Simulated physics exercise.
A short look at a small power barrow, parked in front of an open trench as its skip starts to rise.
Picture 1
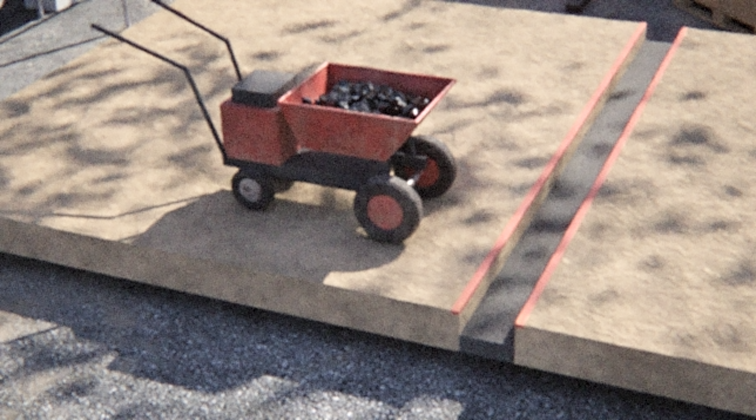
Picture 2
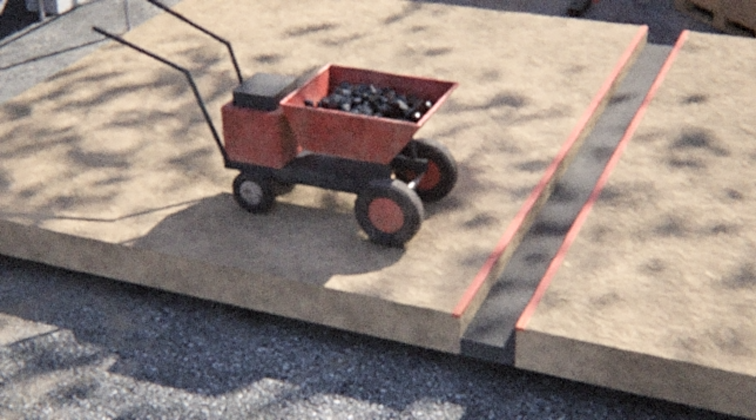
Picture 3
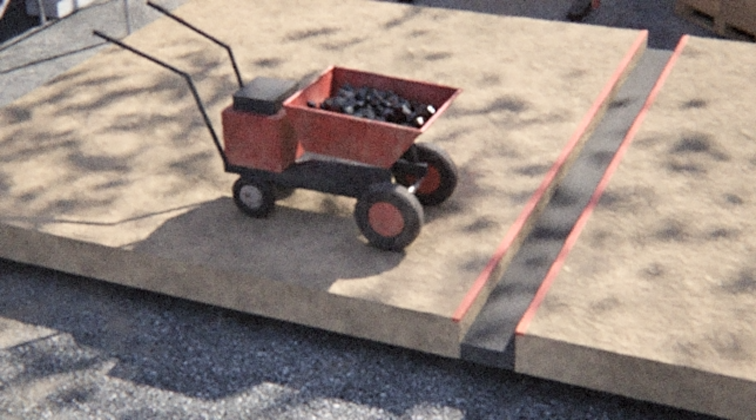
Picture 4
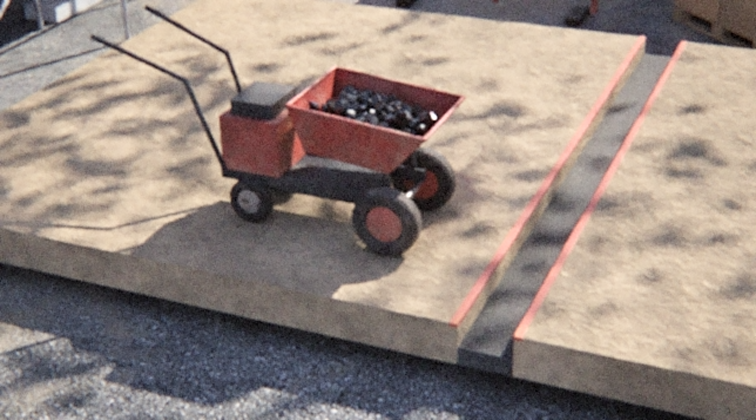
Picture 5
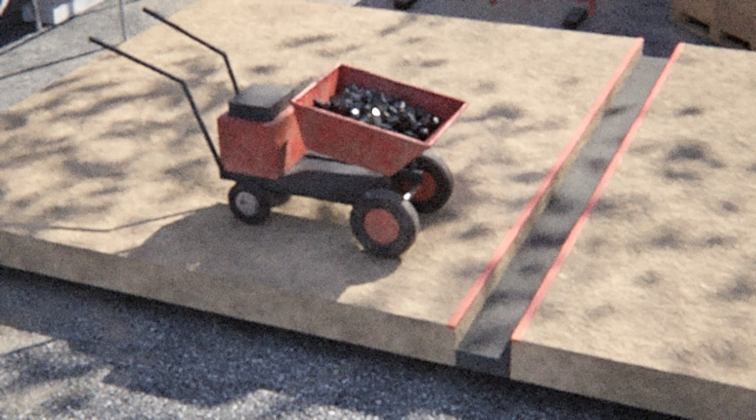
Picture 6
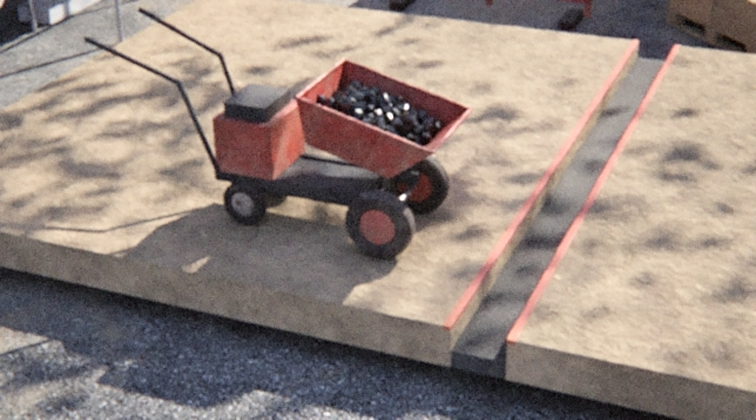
A small red barrow loaded with black lumps stood still on a sandy slab near an open trench, and then its skip slowly tilted a little toward the right, its back edge lifting.
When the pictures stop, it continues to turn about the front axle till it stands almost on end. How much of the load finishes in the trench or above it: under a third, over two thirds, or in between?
Okay, so the amount in the trench ends beyond the two-thirds mark.
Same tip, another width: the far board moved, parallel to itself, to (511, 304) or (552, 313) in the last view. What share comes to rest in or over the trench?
Respectively, 70 % and 100 %.
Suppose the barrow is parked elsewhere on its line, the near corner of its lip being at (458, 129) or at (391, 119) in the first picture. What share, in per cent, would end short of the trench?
Near 0 and 30 percent respectively.
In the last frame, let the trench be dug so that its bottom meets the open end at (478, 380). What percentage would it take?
About 100 %.
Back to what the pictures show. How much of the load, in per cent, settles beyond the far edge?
That share is about 5 percent.
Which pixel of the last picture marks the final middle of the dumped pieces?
Centre at rest: Close to (522, 262).
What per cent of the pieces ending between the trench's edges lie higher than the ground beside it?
Share: Around 25 %.
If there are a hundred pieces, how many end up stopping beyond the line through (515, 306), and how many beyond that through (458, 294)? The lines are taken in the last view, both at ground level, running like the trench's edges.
About 20 and 100 per cent.
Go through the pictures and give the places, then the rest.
In the first picture, lip of the skip (415, 123), level; top of the load (366, 108), lumps of coal; first edge of the trench (475, 280); far edge (537, 292), the trench over half as wide as the skip, and about half as deep as wide.
In the second picture, lip of the skip (418, 127), level; top of the load (368, 110).
In the third picture, lip of the skip (421, 133), tipped barely; top of the load (371, 111).
In the fourth picture, lip of the skip (424, 140), tipped a little; top of the load (358, 111).
In the fifth picture, lip of the skip (429, 147), tipped a little; top of the load (350, 110).
In the sixth picture, lip of the skip (432, 153), tipped a little; top of the load (353, 108); first edge of the trench (467, 296); far edge (529, 308).
Just after the last frame, skip tipped well over; every one in the skip.
A moment on, skip tipped steeply; the larger part in the skip; about a tenth in or heaped over the trench; just a few falling.
Further on, skip tipped right over; roughly a quarter in the skip; just a few short of the trench; the larger part in or heaped over the trench; just a few beyond it.
When it is over, skip tipped right over; just a few in the skip; about a tenth short of the trench; the larger part in or heaped over the trench; just a few beyond it.
